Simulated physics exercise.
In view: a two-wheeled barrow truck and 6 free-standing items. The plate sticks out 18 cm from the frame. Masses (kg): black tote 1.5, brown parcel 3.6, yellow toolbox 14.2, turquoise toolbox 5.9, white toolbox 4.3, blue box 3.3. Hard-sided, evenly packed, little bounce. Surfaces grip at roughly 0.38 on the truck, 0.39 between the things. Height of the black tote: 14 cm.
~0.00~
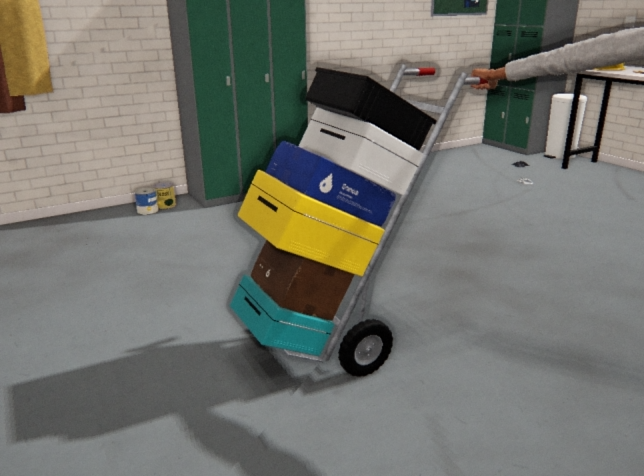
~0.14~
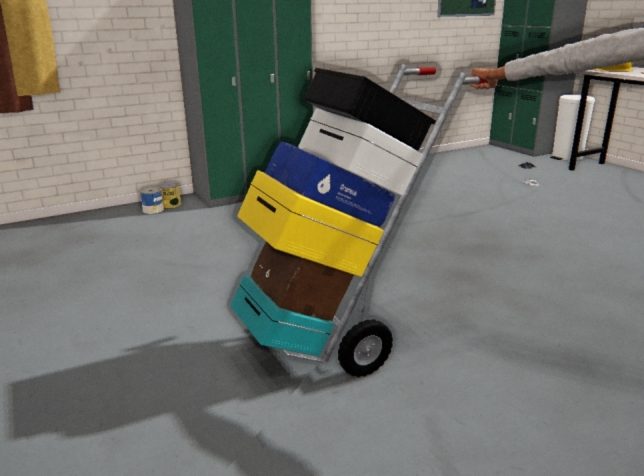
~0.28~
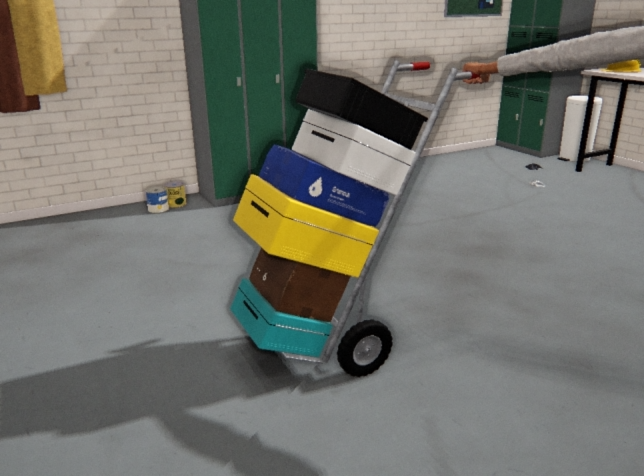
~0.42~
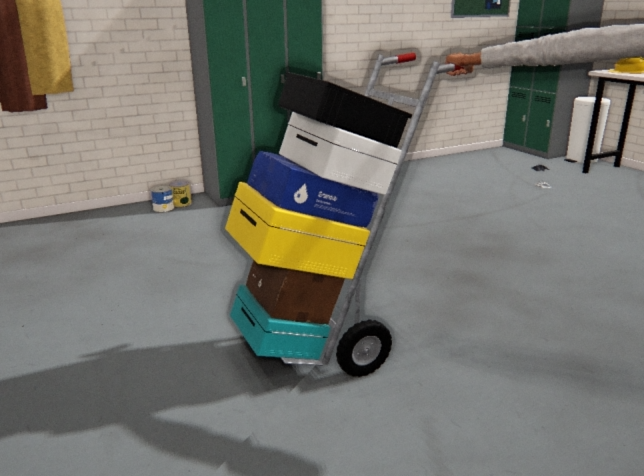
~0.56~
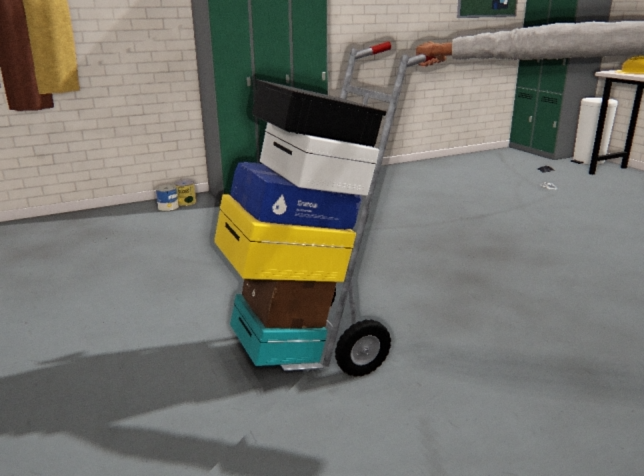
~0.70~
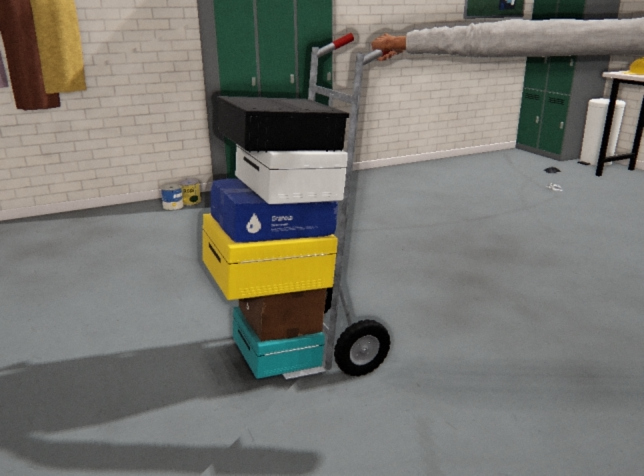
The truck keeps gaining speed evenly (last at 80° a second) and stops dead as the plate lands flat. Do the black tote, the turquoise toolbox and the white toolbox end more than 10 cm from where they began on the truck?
The black tote gets shifted; the turquoise toolbox holds its spot; the white toolbox gets shifted.
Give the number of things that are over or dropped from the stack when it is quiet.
In all, 5.
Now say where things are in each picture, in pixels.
Truck 30° back; black tote (368, 109); turquoise toolbox (281, 315); white toolbox (359, 150), in the first frame.
Truck 29° back; blue box (330, 184); brown parcel (301, 275), in the second frame.
Truck 27° back; yellow toolbox (304, 226); blue box (324, 185), in the third frame.
Truck 22° back; brown parcel (294, 281); yellow toolbox (296, 230), in the fourth frame.
Truck 15° back; blue box (295, 195); brown parcel (288, 287), in the fifth frame.
Truck 6° back; black tote (280, 123); turquoise toolbox (277, 336); white toolbox (288, 165), in the sixth frame.
After 1.00 s, truck upright; black tote 18° off its base near (183, 148); white toolbox 18° off its base near (212, 182); turquoise toolbox 6° off its base near (276, 342).
After 1.30 s, truck upright; black tote, yellow toolbox, white toolbox and blue box now dropped from the stack; turquoise toolbox 6° off its base near (276, 342); brown parcel 55° off its base.
After 1.60 s, truck upright; brown parcel now dropped from the stack.
In the end (2.3 s), dropped from the stack, black tote, brown parcel, yellow toolbox, white toolbox and blue box; the last one under 10 cm from the start. In the last view, turquoise toolbox near (278, 341).
